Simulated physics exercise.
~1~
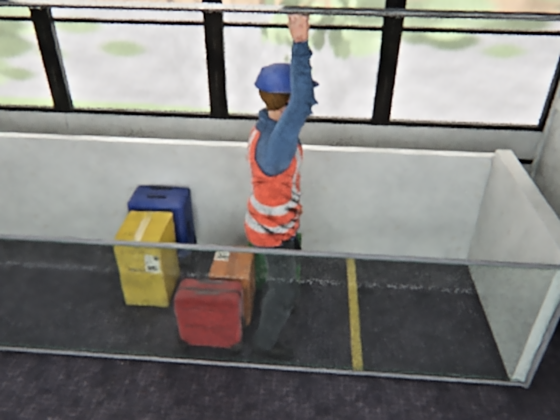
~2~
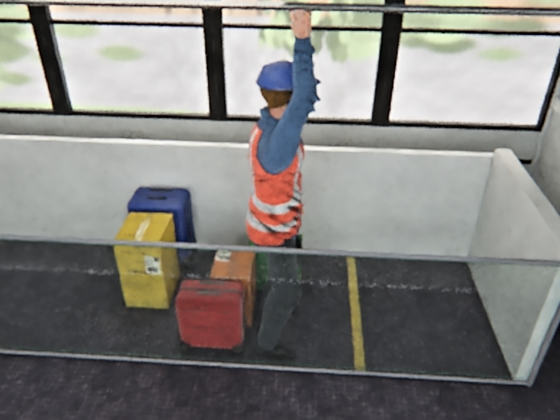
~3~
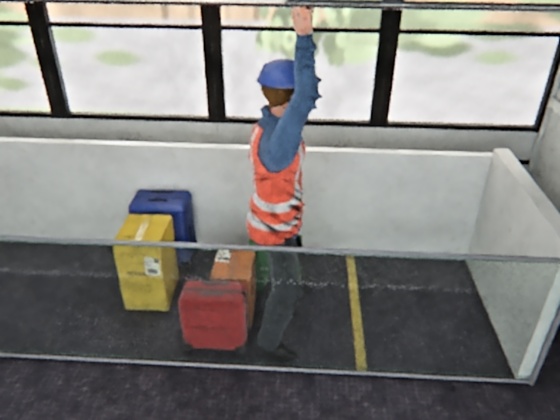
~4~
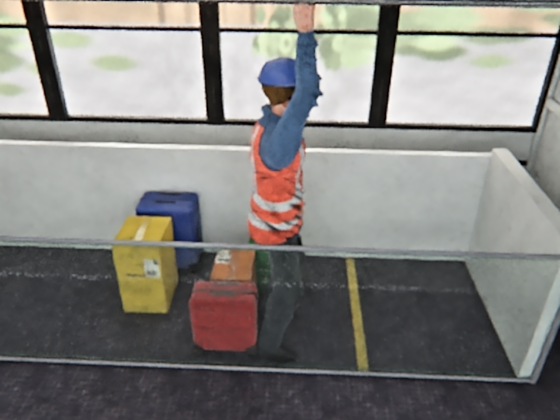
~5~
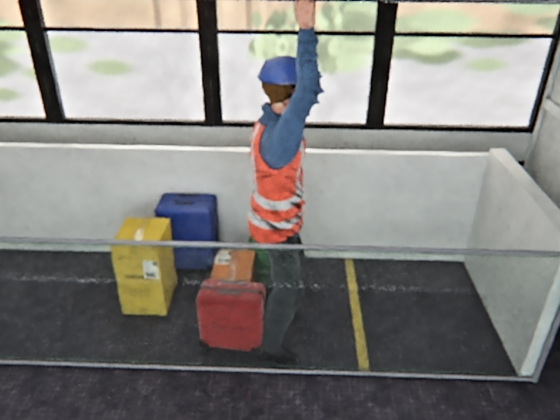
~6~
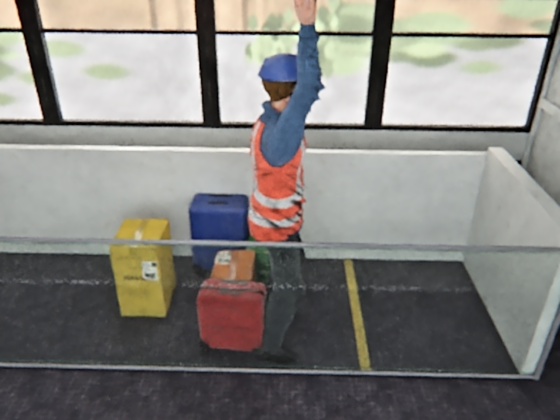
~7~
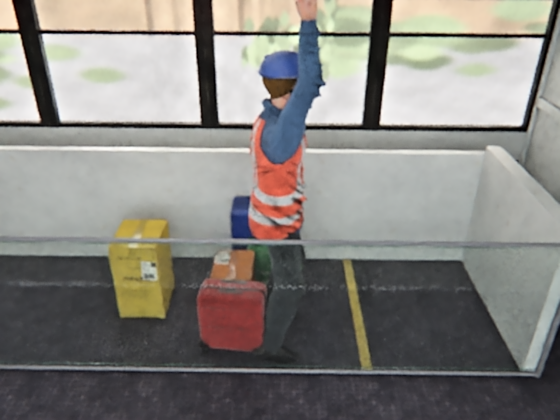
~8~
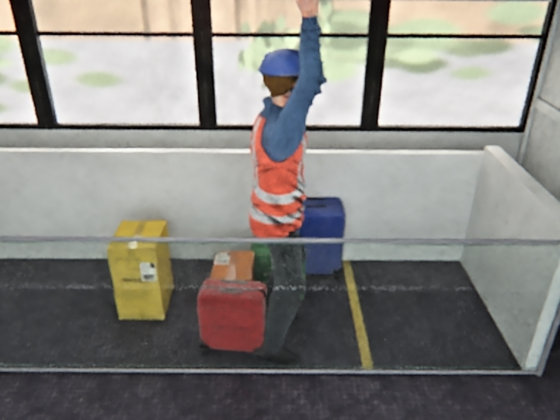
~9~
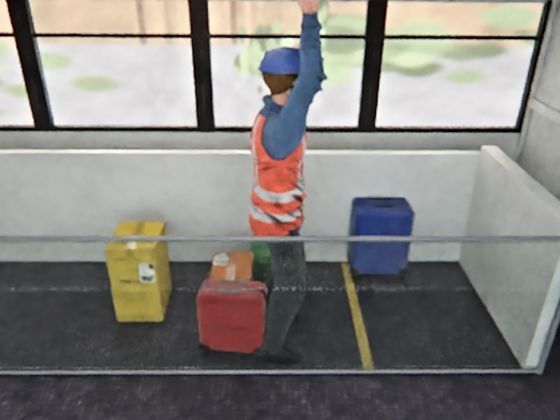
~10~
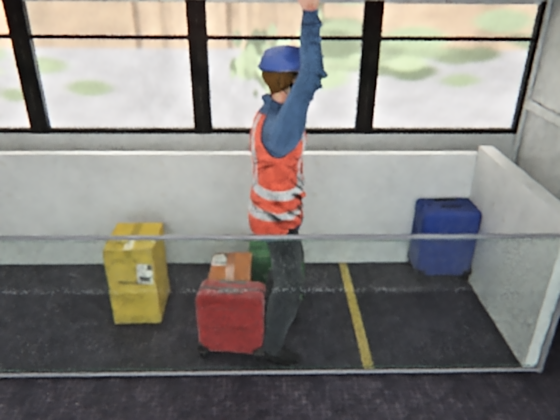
In the video, a passenger in an orange vest grips an overhead rail as a red case slides slightly right and stops by his legs, short of a yellow line, while a blue case rolls behind him, crosses the line and ends near the right wall; the yellow bag stays left.
